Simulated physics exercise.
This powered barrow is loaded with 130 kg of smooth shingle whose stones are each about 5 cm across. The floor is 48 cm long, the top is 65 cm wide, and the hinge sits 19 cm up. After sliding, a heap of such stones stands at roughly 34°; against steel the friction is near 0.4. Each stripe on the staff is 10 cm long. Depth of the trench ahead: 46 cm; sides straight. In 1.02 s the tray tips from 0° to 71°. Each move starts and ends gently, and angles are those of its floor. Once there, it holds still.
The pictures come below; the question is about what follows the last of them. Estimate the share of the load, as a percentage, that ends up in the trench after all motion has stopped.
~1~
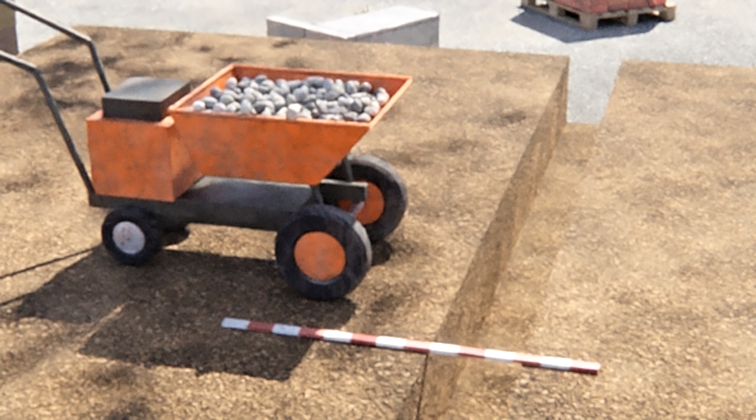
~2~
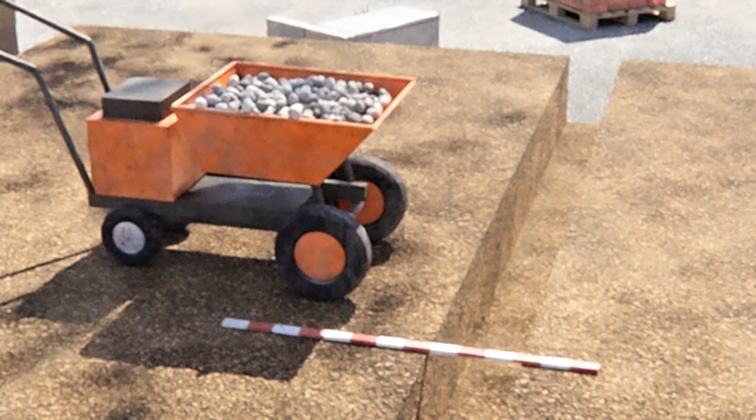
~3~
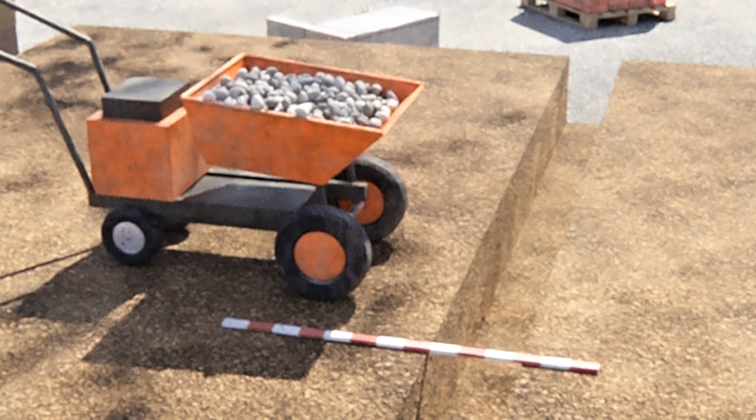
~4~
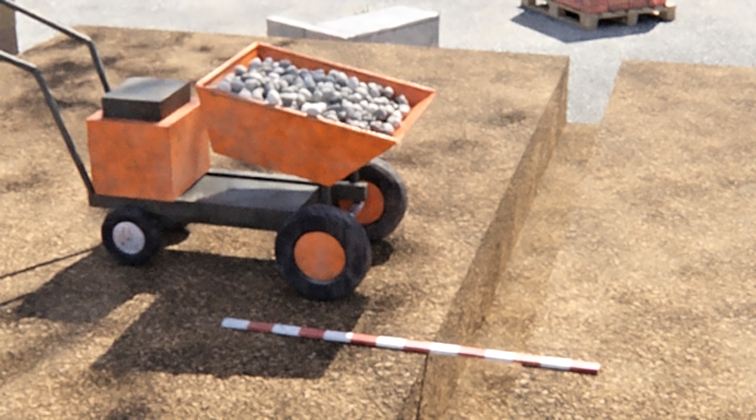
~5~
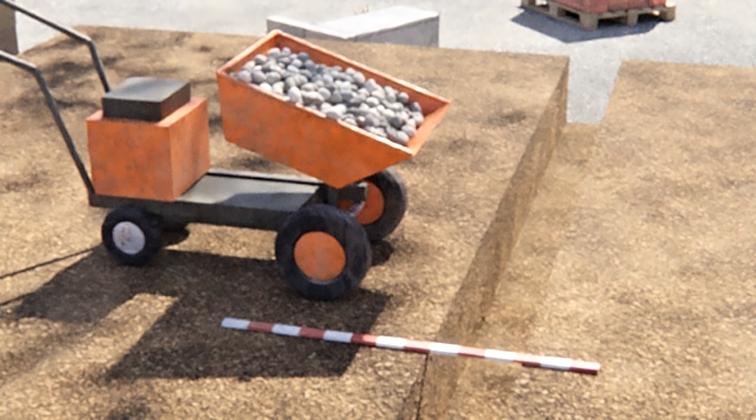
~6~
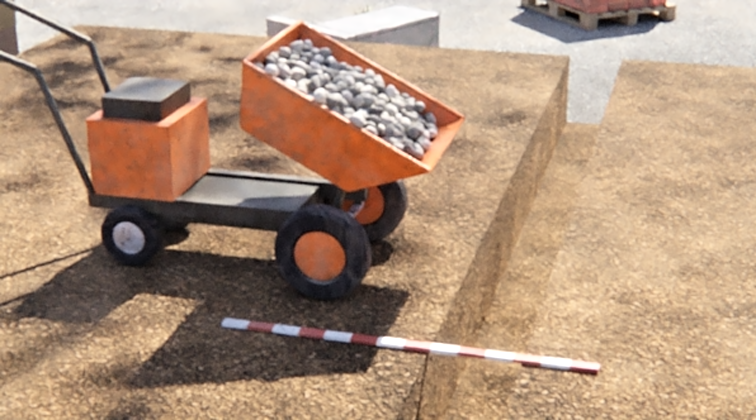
Roughly 68 per cent of the load ends up there.
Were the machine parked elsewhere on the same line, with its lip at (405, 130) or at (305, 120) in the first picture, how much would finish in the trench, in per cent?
Roughly 35 percent for the first, and 90 percent for the second.
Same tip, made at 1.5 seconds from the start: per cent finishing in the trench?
Around 75 per cent would end in the trench.
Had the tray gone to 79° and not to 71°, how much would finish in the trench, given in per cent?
In that case around 80 percent.
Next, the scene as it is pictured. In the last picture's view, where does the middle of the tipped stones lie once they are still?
I'd point to around (524, 365).
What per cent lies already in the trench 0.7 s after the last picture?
Around 35 per cent of it, at that instant.
Then, 0.3 s after the last picture the floor is at 60°, 100 % in the tray; the foremost stones are at (486, 214).
Then, 0.7 s after the last picture the floor is at 71°, 46 % in the tray, 37 % in the trench, 16 % past the trench; the foremost stones are at (609, 303).
Then, 1.0 s after the last picture the floor is at 71°, 12 % in the tray, 56 % in the trench, 32 % past the trench; the foremost stones are at (753, 311).
Then, 3.0 s after the last picture the floor is at 71°, 0 % in the tray, 68 % in the trench, 32 % past the trench; the foremost stones are past the picture's edge.
